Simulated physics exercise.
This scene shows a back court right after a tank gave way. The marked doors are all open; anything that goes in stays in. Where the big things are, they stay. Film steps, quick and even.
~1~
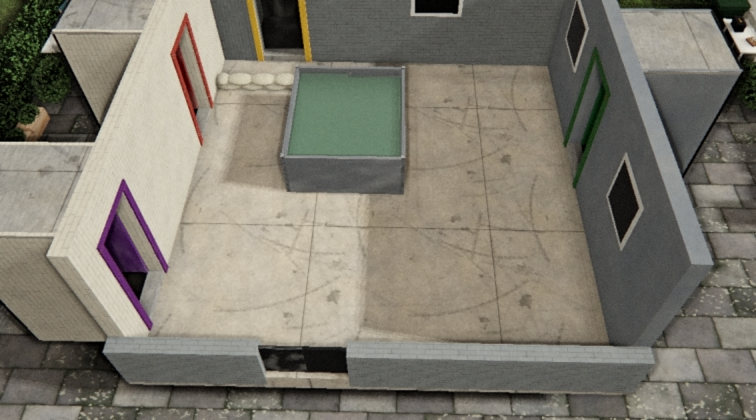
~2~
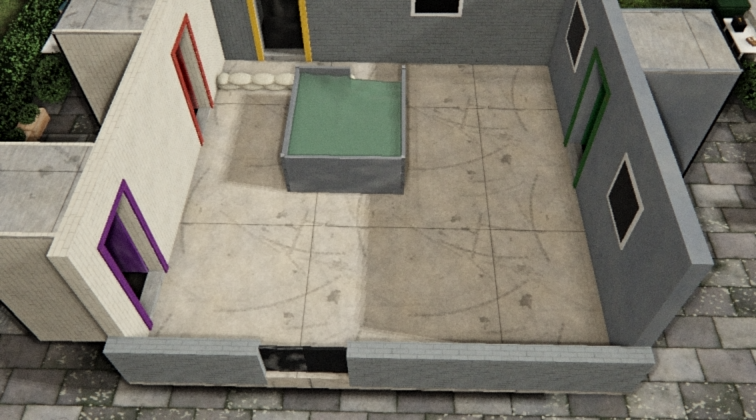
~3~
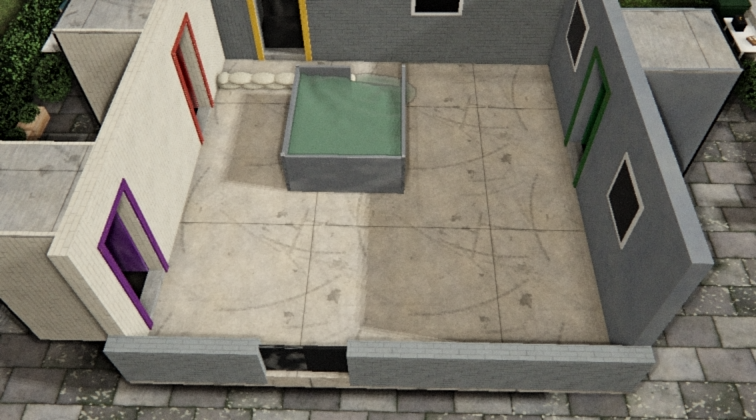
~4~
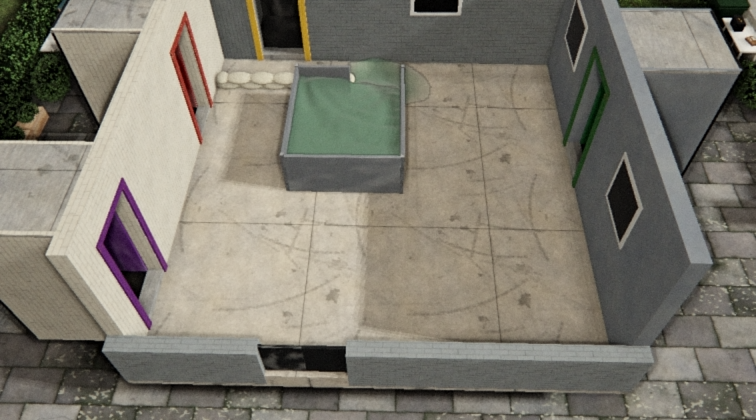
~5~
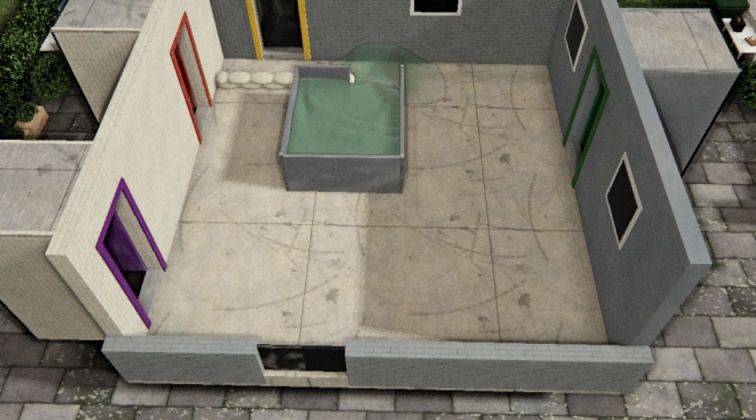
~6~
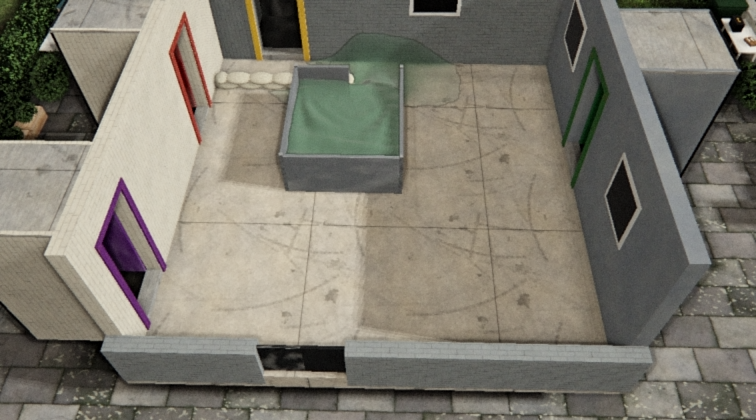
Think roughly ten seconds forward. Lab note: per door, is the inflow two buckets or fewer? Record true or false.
Green door true; purple door true; red door true; yellow door false.
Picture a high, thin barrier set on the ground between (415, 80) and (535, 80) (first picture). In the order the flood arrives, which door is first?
First comes the door marked yellow.
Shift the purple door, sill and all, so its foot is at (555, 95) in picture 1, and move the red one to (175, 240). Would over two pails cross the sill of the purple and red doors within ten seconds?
The purple door gets past the limit, and the red door comes up short as well.
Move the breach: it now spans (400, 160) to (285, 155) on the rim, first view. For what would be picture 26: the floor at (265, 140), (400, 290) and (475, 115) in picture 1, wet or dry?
Result, in sequence: Spared by the spill, sodden, spared by the spill.
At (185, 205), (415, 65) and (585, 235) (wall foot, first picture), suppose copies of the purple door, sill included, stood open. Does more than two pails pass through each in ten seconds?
Note: Door one undershoots; door two overshoots; door three undershoots.
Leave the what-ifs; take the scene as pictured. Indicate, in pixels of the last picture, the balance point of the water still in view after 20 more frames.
Around pixel (389, 120) of the last picture.
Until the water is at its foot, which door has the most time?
My answer: The one in purple.
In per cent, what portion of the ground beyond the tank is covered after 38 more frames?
My best guess is some 80 %.
A moment on, water covers 15 % of the floor; the green door not reached, the purple door not reached, the red door not reached, the yellow door wet at the sill, nothing in.
Next, water covers 20 % of the floor; the green door wet at the sill, nothing in, the purple door not reached, the red door wet at the sill, nothing in, the yellow door wet at the sill, nothing in.
Then, water covers 45 % of the floor; the green door wet at the sill, nothing in, the purple door not reached, the red door wet at the sill, nothing in, the yellow door under two buckets in.
Later, water covers 80 % of the floor; the green door wet at the sill, nothing in, the purple door wet at the sill, nothing in, the red door wet at the sill, nothing in, the yellow door far over two buckets in.
In the end, water covers 95 % of the floor; the green door wet at the sill, nothing in, the purple door wet at the sill, nothing in, the red door wet at the sill, nothing in, the yellow door far over two buckets in.
